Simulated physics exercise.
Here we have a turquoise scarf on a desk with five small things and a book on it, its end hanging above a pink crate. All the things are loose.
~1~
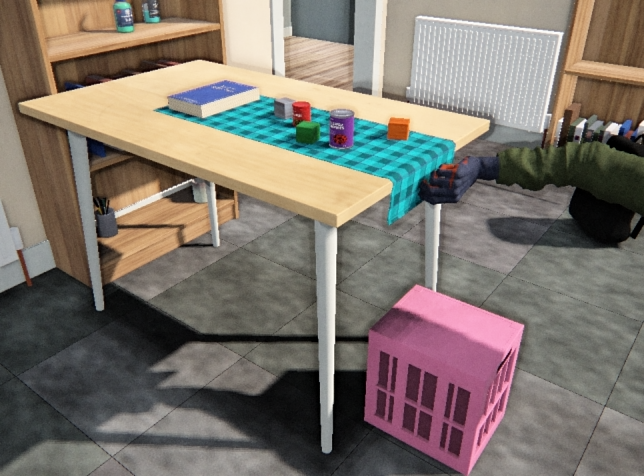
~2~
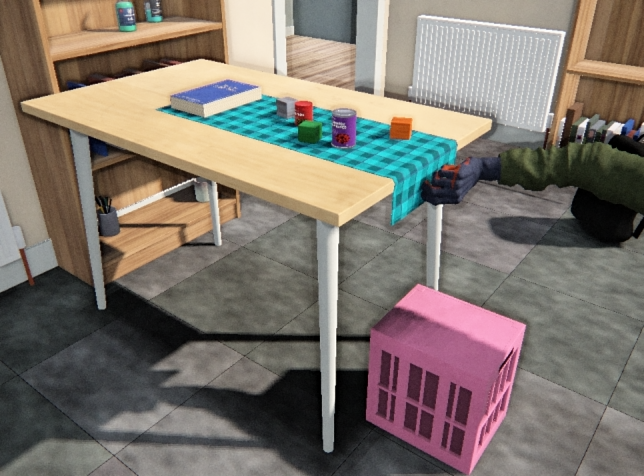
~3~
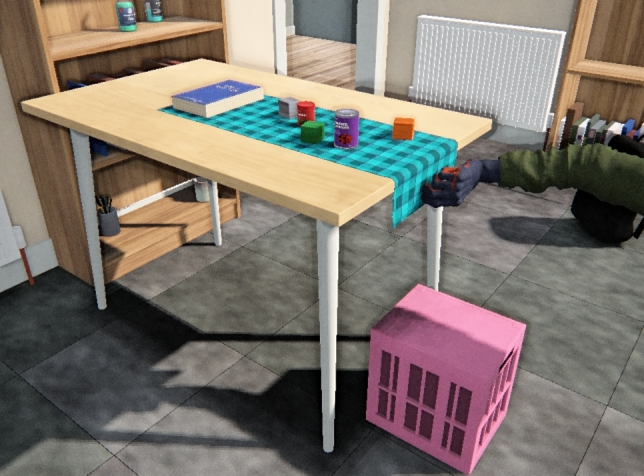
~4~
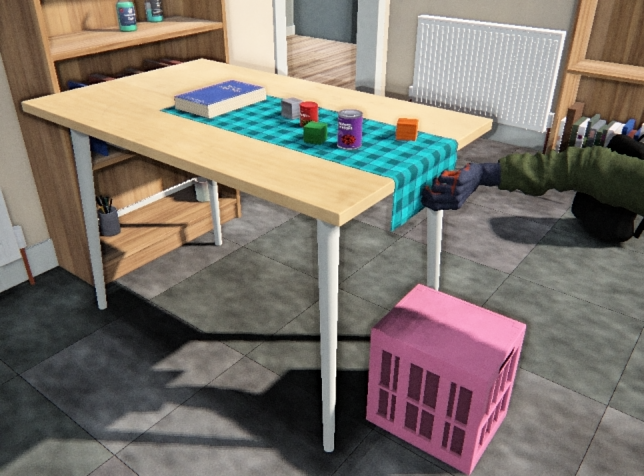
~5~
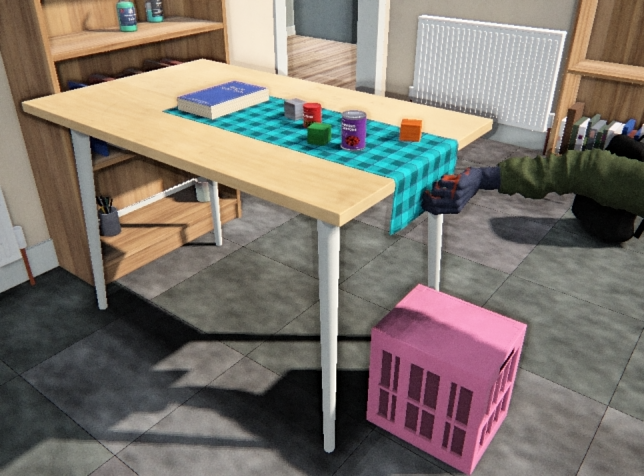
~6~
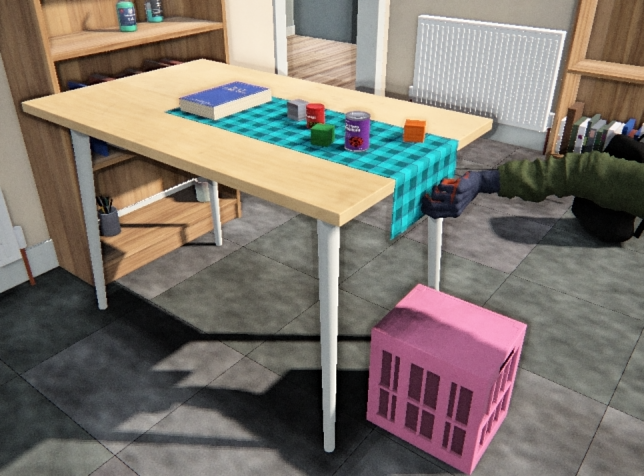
A turquoise checked scarf slid slowly a short way toward the right end of the desk, a gloved hand gripping its hanging end above a pink crate, and the small cubes and cans rode along with it.
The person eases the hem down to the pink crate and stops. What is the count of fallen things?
Over the edge go three.
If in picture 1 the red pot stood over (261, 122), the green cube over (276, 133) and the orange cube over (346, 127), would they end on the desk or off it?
The red pot keeps its place on top; the green cube holds on; the orange cube comes down.
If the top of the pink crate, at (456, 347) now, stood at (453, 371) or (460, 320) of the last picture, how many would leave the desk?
Over the edge go 4 and 2.
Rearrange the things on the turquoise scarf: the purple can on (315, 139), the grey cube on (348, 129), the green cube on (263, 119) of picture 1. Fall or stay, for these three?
The purple can tumbles off; the grey cube is carried off; the green cube keeps its place on top.
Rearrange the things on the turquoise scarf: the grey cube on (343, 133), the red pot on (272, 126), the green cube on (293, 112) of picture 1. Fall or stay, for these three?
The grey cube drops off; the red pot does not fall; the green cube remains up.
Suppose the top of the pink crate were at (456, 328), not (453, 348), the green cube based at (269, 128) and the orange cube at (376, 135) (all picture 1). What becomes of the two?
The green cube keeps its place on top; the orange cube goes over.
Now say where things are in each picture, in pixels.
In the first picture, hem (388, 225); orange cube (399, 120); purple can (342, 113); green cube (308, 124); red pot (301, 104); grey cube (285, 100); top of the crate (453, 348).
In the second picture, hem (391, 225); orange cube (402, 120).
In the third picture, hem (393, 229); purple can (347, 112).
In the fourth picture, hem (391, 231); green cube (316, 125); top of the crate (456, 347).
In the fifth picture, hem (390, 235); red pot (312, 105).
In the sixth picture, hem (391, 239); orange cube (415, 123); purple can (358, 115); green cube (323, 127); red pot (315, 106); grey cube (298, 102).
Early on, hem near (422, 248); all still up.
Midway, hem near (419, 293); orange cube and purple can gone.
Near the end, hem on the crate; orange cube, purple can and green cube gone.
Finally, hem on the crate; orange cube, purple can and green cube gone. The desk loses three.
